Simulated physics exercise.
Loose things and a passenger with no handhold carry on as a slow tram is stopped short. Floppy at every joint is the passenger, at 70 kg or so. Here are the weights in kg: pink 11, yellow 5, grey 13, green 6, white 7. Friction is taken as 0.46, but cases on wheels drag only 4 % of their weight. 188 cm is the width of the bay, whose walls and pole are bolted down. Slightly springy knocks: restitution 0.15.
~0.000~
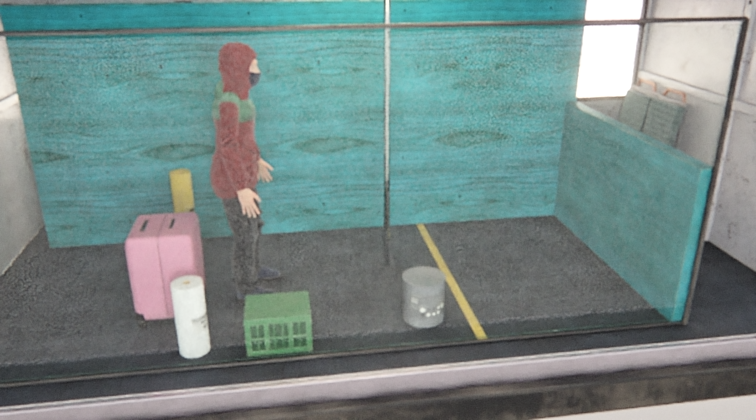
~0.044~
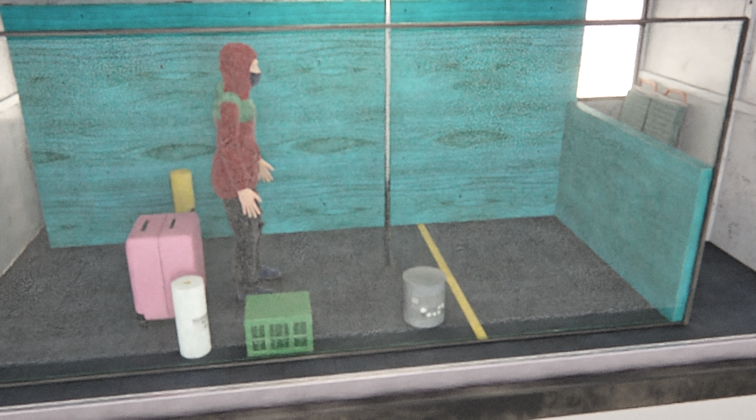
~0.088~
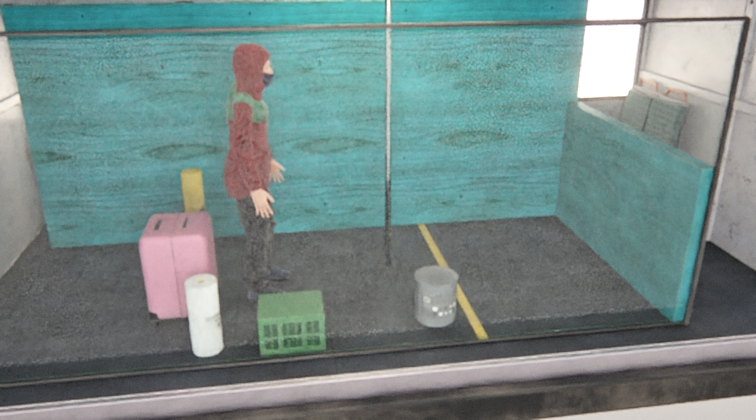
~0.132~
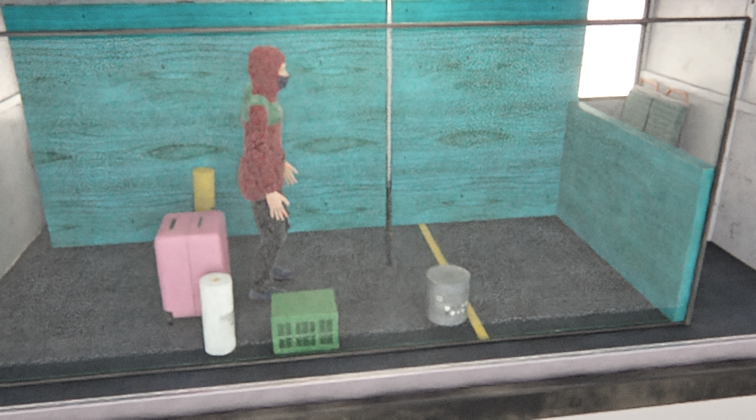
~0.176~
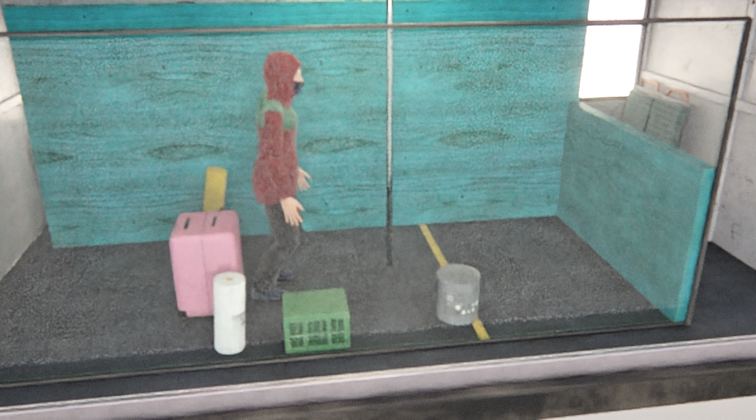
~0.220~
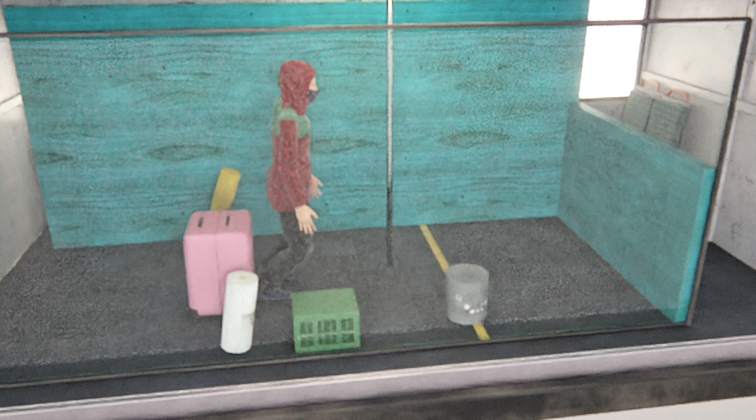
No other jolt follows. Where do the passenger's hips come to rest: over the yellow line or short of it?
The passenger's hips come to rest short of the yellow line.
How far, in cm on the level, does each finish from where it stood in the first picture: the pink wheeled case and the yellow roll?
For the pink wheeled case it is near 60, for the yellow roll near 60.
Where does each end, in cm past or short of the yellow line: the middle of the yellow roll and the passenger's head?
Yellow roll 140 short, passenger's head 10 past.
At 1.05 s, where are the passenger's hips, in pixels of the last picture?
Near (404, 264).
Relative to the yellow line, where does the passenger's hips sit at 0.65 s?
Some 60 cm short of it.
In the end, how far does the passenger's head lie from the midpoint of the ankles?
It ends up about 120 cm from head to the midpoint of the ankles.
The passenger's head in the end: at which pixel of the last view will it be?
It ends up at about (451, 252).
After 0.40 s the passenger's hips are 80 cm short of the yellow line, near (342, 230) in the last picture's view; the yellow roll 148 cm short of the yellow line, tilted 70°.
After 0.65 s the passenger's hips are 60 cm short of the yellow line, near (368, 227) in the last picture's view; the yellow roll 139 cm short of the yellow line, tilted 90°.
After 1.05 s the passenger's hips are 37 cm short of the yellow line, near (404, 264) in the last picture's view.
At rest, 1.8 s, pink wheeled case stops short of the yellow line; yellow roll stops short of the yellow line; grey bucket crosses the yellow line; green crate stops short of the yellow line; white roll stops short of the yellow line; passenger's hips stop short of the yellow line; passenger's head crosses the yellow line.
